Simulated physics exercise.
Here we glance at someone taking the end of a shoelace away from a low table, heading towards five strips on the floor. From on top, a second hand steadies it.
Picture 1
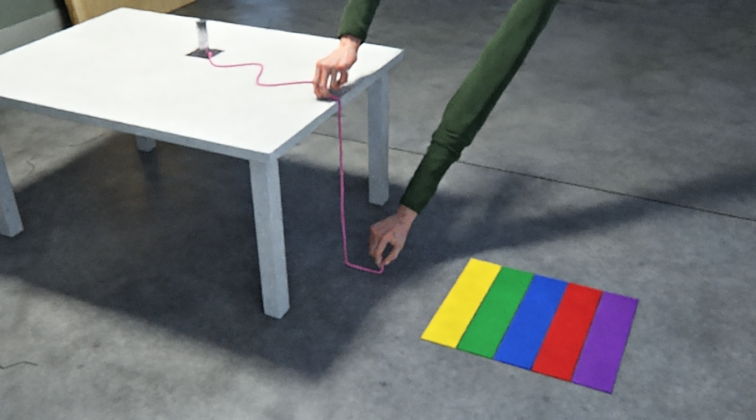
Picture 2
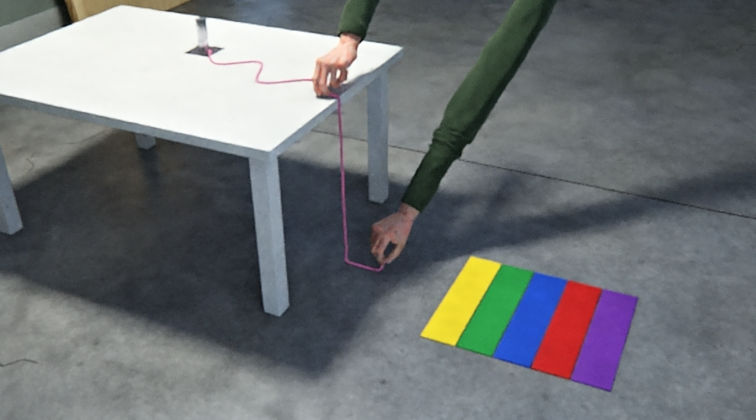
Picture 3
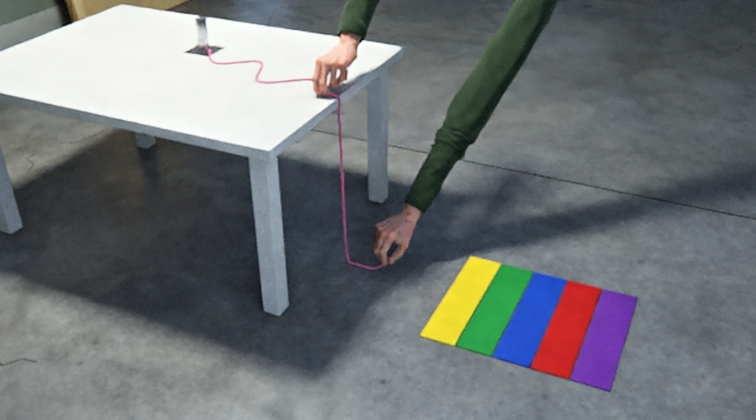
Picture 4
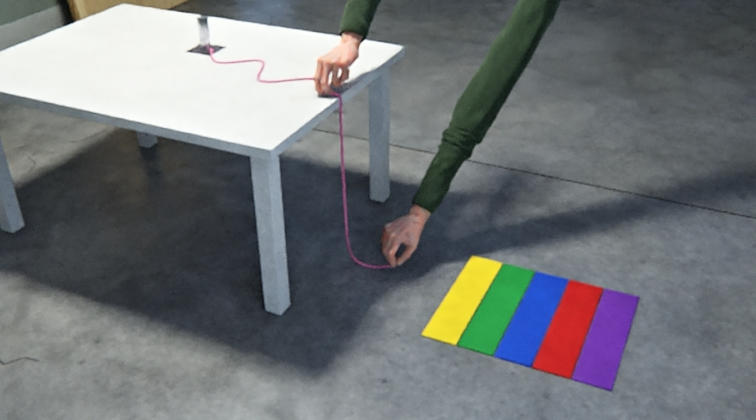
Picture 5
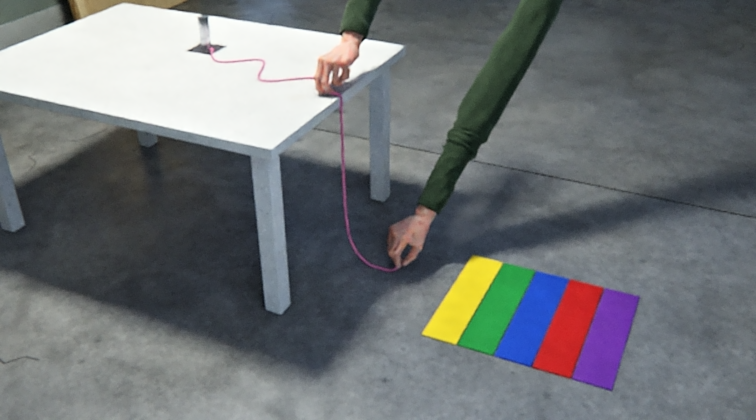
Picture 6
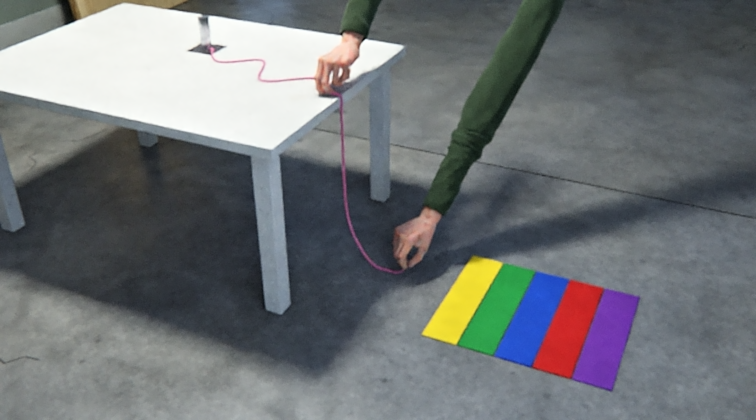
Two hands in dark green sleeves hold a thin pink string beside a low white table on a grey concrete floor, seen from above at an angle. The string winds across the tabletop from a small upright object and hangs over the edge, with yellow, green, blue, red and purple strips at right. The lower hand draws its end slightly rightward, curving the hanging part, while the upper hand stays nearly still.
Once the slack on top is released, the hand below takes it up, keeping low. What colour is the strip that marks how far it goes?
That strip is red.
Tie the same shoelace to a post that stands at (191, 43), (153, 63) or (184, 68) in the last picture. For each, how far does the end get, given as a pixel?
Going through them in sequence: (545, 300), (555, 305) and finally (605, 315).
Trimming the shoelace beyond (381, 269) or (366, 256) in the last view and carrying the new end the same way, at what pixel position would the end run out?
It would end up close to (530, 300), then close to (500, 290).
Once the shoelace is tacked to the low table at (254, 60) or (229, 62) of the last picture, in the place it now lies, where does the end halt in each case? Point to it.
First try close to (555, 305), second close to (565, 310).
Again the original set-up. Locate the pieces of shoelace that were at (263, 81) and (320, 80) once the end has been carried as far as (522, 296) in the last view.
The two spots land somewhere near (314, 80) and (350, 108).
Soon after, end near (522, 296); over blue.
After that, end near (559, 305); over red.
At the stop, end near (581, 311); over red. Over red.
